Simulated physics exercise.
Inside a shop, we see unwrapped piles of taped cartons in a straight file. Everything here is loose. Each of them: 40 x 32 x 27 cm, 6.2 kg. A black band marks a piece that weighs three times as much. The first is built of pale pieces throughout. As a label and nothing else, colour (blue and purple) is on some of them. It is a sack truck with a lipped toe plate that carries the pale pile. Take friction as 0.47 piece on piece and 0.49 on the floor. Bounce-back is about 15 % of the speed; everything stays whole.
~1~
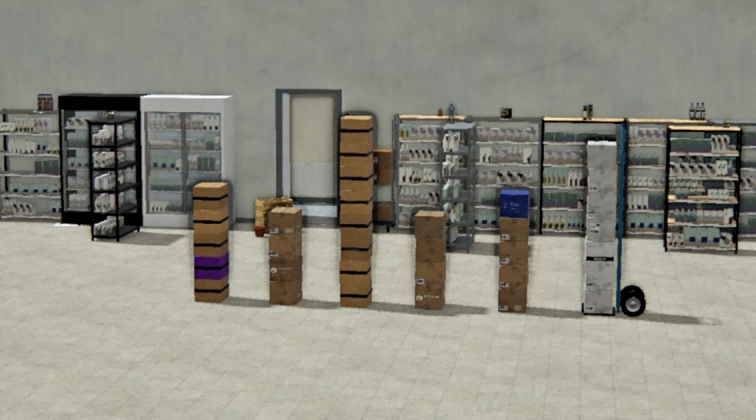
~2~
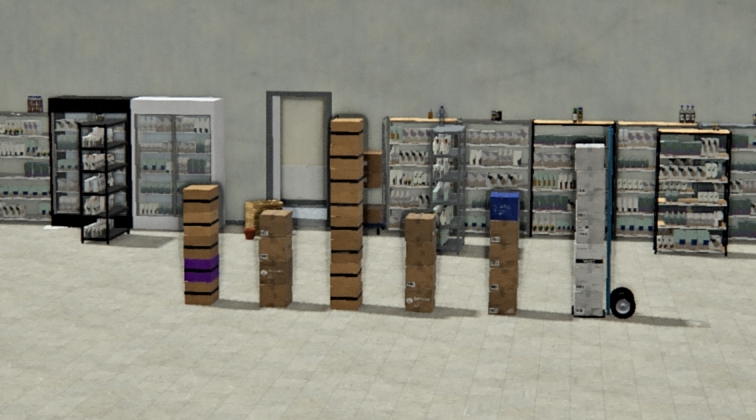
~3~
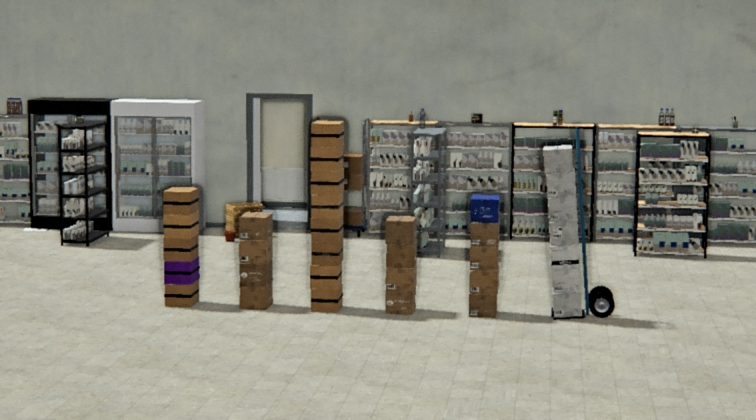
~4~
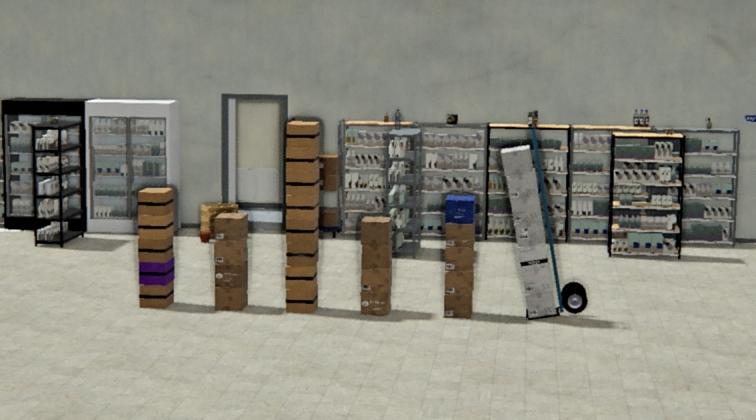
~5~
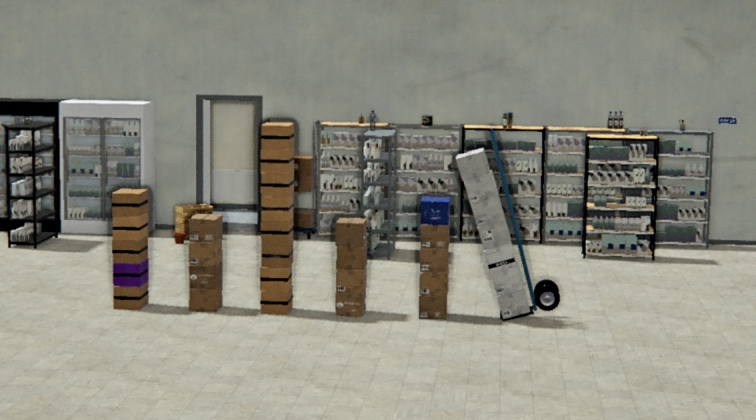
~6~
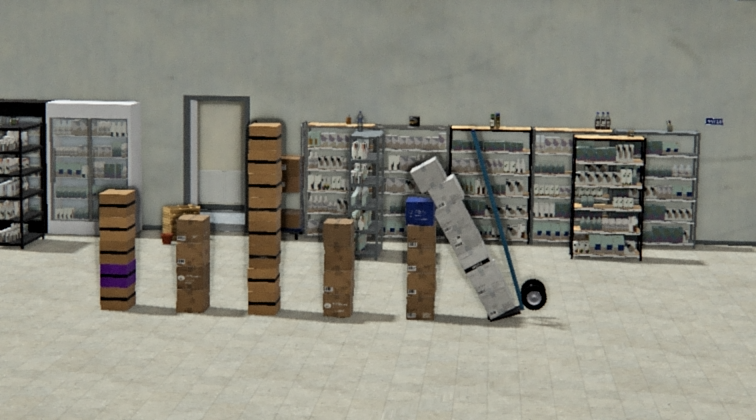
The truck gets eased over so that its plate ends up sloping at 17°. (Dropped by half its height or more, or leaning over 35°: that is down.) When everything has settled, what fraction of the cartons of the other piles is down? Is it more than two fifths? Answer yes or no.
No.
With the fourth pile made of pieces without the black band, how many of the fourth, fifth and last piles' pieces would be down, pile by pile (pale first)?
Then fourth 8, fifth 0, last 1.
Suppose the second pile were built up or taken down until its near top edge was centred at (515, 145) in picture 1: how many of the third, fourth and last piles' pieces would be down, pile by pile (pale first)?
You'd get third 4, fourth 8 and last 5.
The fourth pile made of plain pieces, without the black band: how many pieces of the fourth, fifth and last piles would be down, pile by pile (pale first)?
Pieces down: Fourth pile 8, fifth pile 0, last pile 1.
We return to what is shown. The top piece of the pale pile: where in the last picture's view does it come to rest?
Resting point in the last picture: Around (292, 211).
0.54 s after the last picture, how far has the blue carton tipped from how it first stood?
Roughly 25 degrees.
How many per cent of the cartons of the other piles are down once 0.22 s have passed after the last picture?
0 %.
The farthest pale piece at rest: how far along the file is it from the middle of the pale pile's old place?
Something like 240 cm along the file.
Then, 0.22 s on from the sixth picture, 5 of the pale pile down; none of the 26 other cartons down, 4 disturbed; blue carton tipped 7°.
Then, 0.54 s on from the sixth picture, 7 of the pale pile down; none of the 26 other cartons down, 4 disturbed; blue carton tipped 25°.
Then, 0.82 s on from the sixth picture, 7 of the pale pile down; 4 of the 26 other cartons down; blue carton tipped 17°, 19 cm lower.
Then, 1.12 s on from the sixth picture, 7 of the pale pile down; 4 of the 26 other cartons down; blue carton tipped 50°, 34 cm lower.
Finally, 7 of the pale pile down; 4 of the 26 other cartons down; blue carton tipped 69°, 46 cm lower; purple carton unmoved. That is 15 per cent. Seen by the last camera, middles, blue carton near (326, 249), purple carton near (118, 273).
